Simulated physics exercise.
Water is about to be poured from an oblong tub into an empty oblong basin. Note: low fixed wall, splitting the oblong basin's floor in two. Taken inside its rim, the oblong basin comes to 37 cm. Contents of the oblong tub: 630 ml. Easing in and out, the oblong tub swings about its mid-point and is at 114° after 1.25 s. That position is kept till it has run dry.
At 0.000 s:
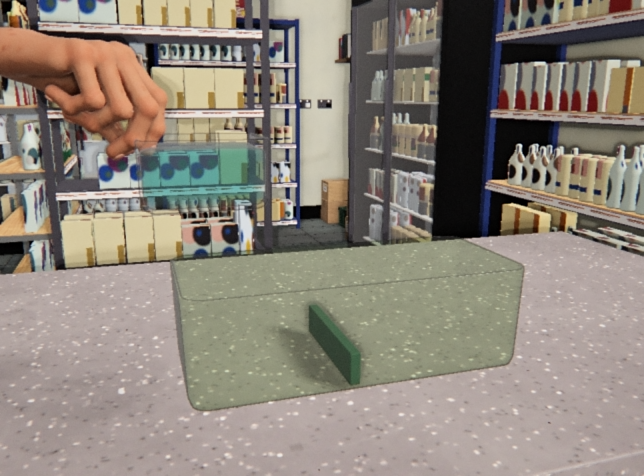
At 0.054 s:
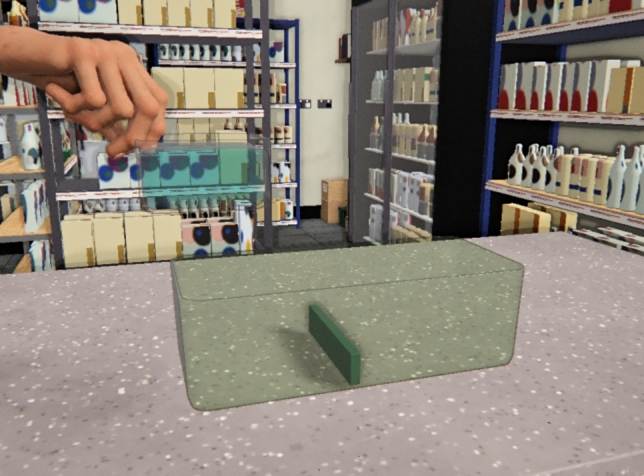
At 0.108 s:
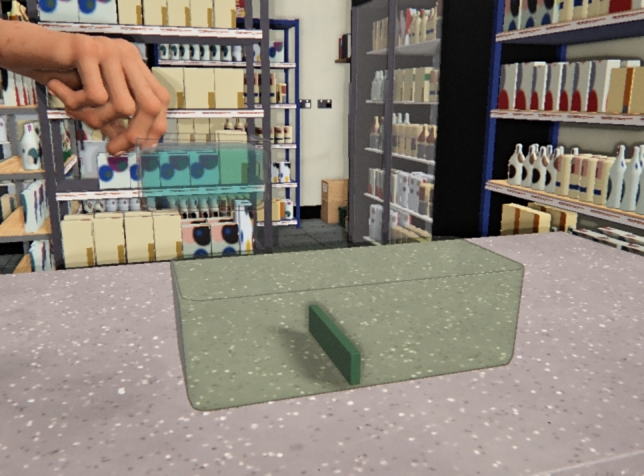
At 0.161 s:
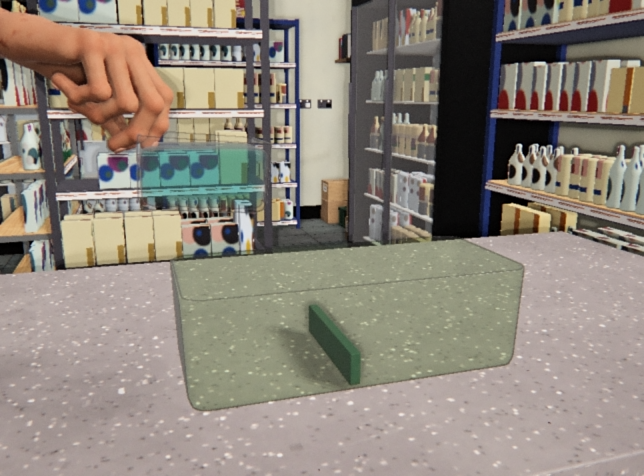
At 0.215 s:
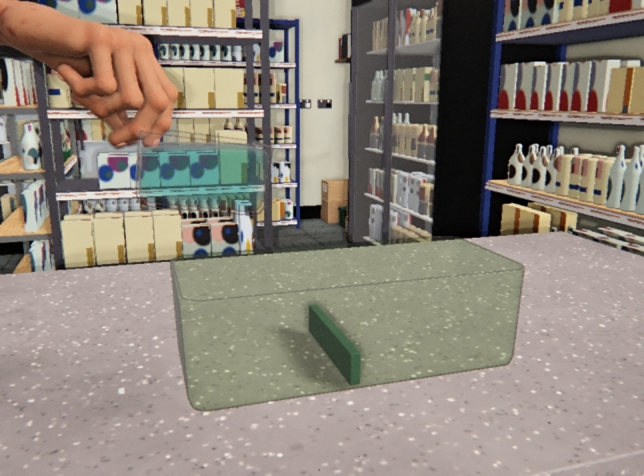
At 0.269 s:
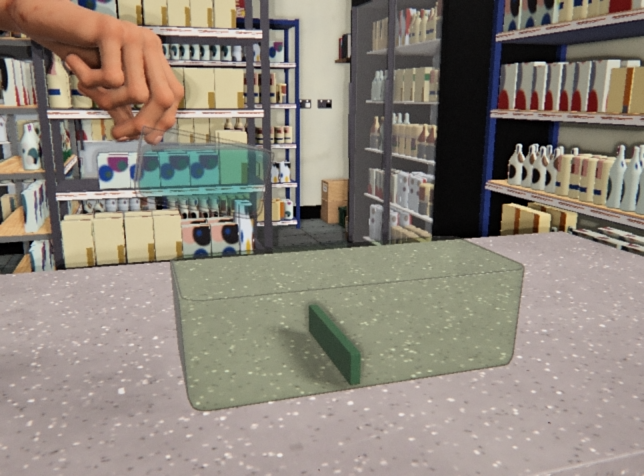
In a shop lined with stocked shelves, a hand hovers at a clear oblong tub of water above a speckled counter, where an empty greenish basin sits with a low green wall across its floor. The tub tilts slightly, its right side dipping, while the basin stays still.
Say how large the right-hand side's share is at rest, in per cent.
Its share is roughly 38 per cent.
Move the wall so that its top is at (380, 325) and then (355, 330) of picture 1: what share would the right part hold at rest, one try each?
Respectively 15 and 10 %.
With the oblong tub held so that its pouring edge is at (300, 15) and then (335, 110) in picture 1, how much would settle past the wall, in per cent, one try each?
75 then 90 %.
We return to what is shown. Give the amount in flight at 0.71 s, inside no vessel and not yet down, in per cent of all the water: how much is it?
About 32 per cent.
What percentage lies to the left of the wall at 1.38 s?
That share comes to around 62 in a hundred.
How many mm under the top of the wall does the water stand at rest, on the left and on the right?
Near 20 mm for the left and near 28 mm for the right.
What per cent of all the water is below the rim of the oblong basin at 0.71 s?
28 %, give or take.
Then, 0.71 s in, the tilt is 70° and 41 per cent is still to pour, 17 is left of the wall and 11 right of it.
Then, 1.04 s in, the tilt is 106° and 6 per cent is still to pour, 52 is left of the wall and 37 right of it.
Then, 1.38 s in, the tilt is 114° and 0 per cent is still to pour, 61 is left of the wall and 38 right of it.
Then, 1.75 s in, the tilt is 114° and 0 per cent is still to pour, 61 is left of the wall and 38 right of it.
Finally, 61 per cent lies left of the wall, 38 right of it and 1 outside.
